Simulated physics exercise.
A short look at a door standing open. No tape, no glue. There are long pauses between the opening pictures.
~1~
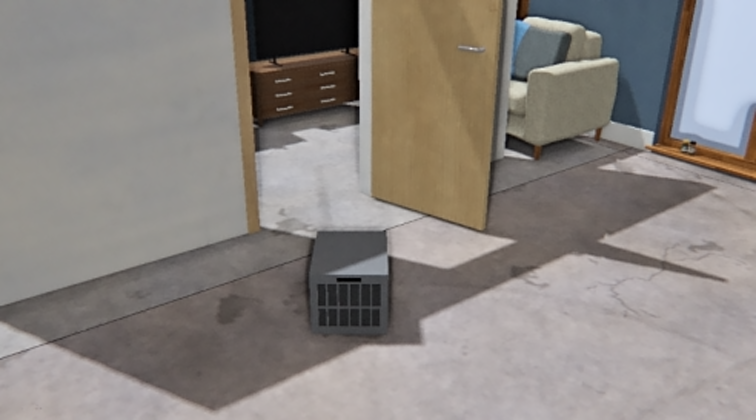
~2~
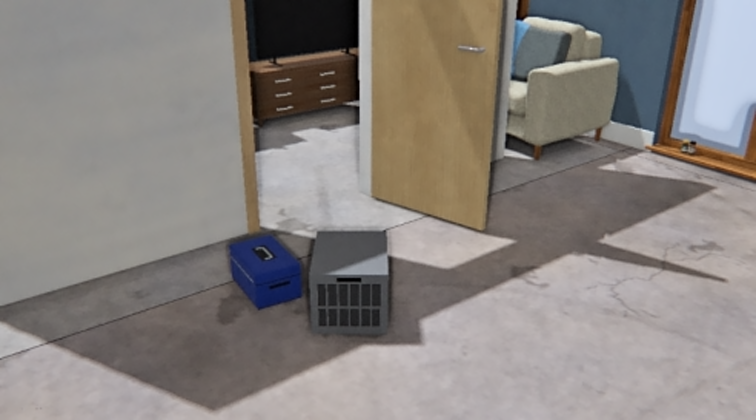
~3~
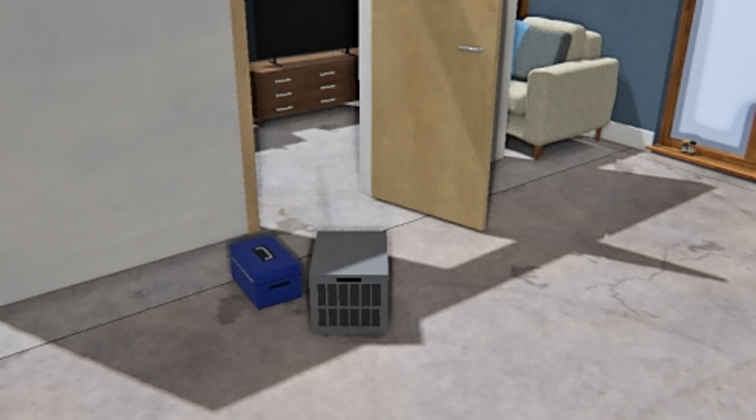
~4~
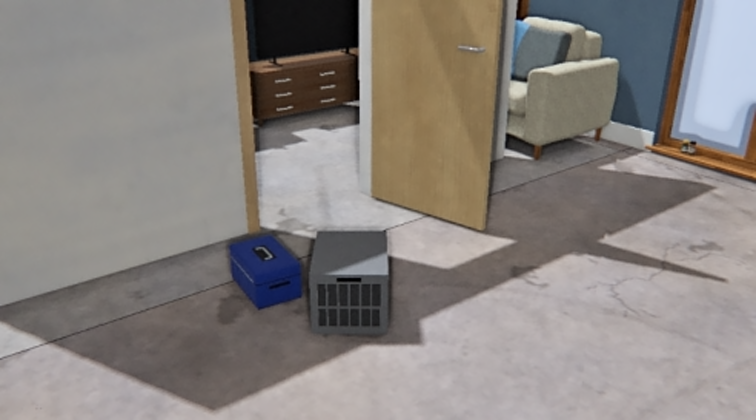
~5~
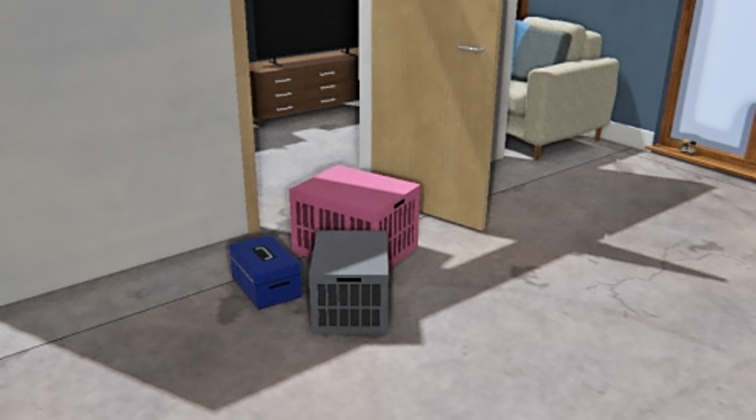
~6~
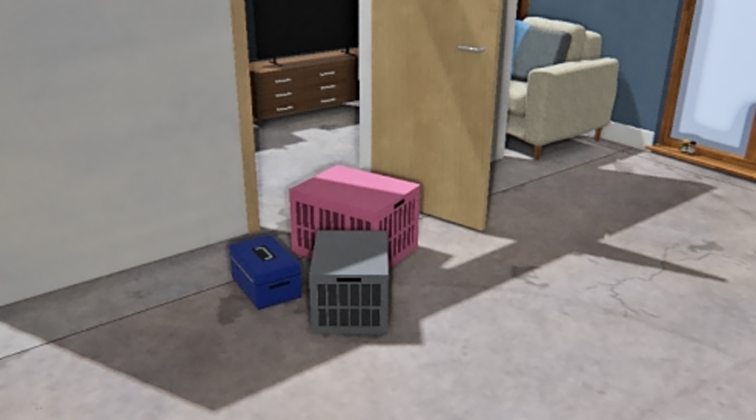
At first, a grey crate sits alone on the floor in front of a wide-open door. A blue toolbox then appears just to its left, and later a larger pink crate appears behind them, in the doorway, while the door stays still and nothing already there moves.
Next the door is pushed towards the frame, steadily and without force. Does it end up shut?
Here the door jams.
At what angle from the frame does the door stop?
About 75°.
Then, 0.60 s on from there, door 93° open.
Then, 0.90 s on from there, door 81° open.
In the end, door 73° open; all 3 unmoved. At the end, from the last picture's camera, pink chest near (355, 219).
